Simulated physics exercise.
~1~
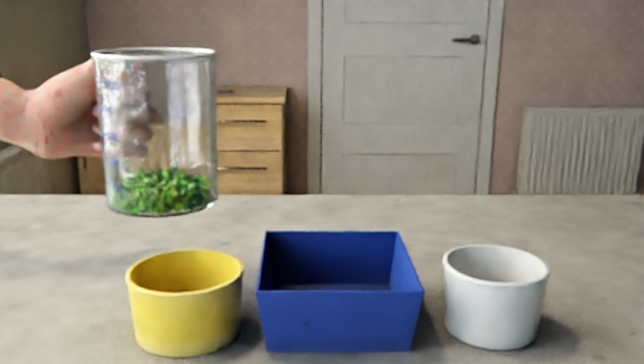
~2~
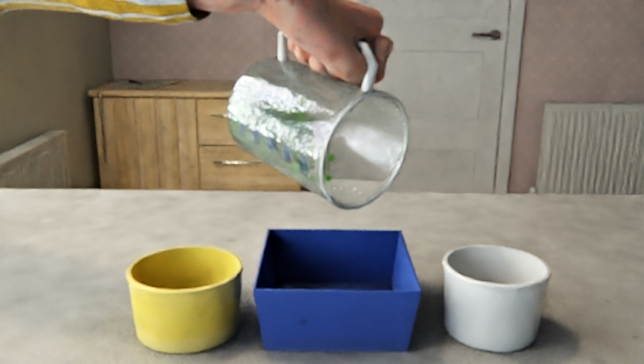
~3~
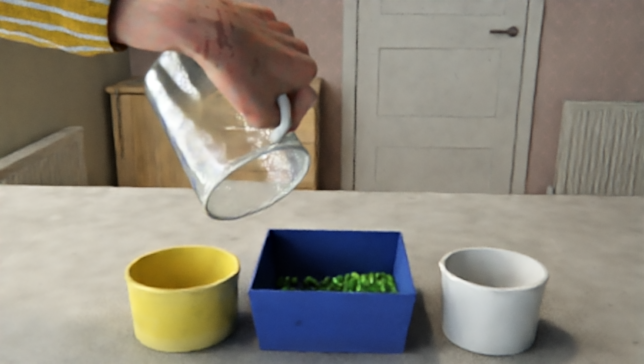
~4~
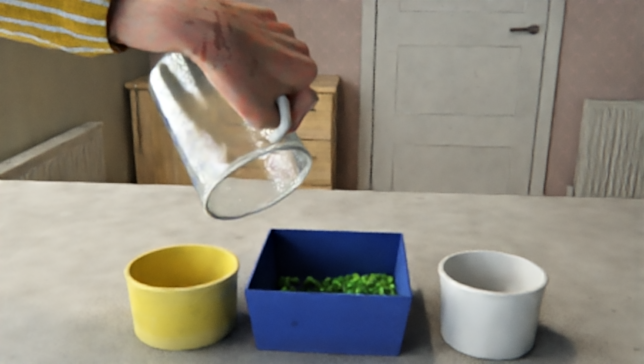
On a grey table, a hand tips green peas from a clear jug into the blue tin.
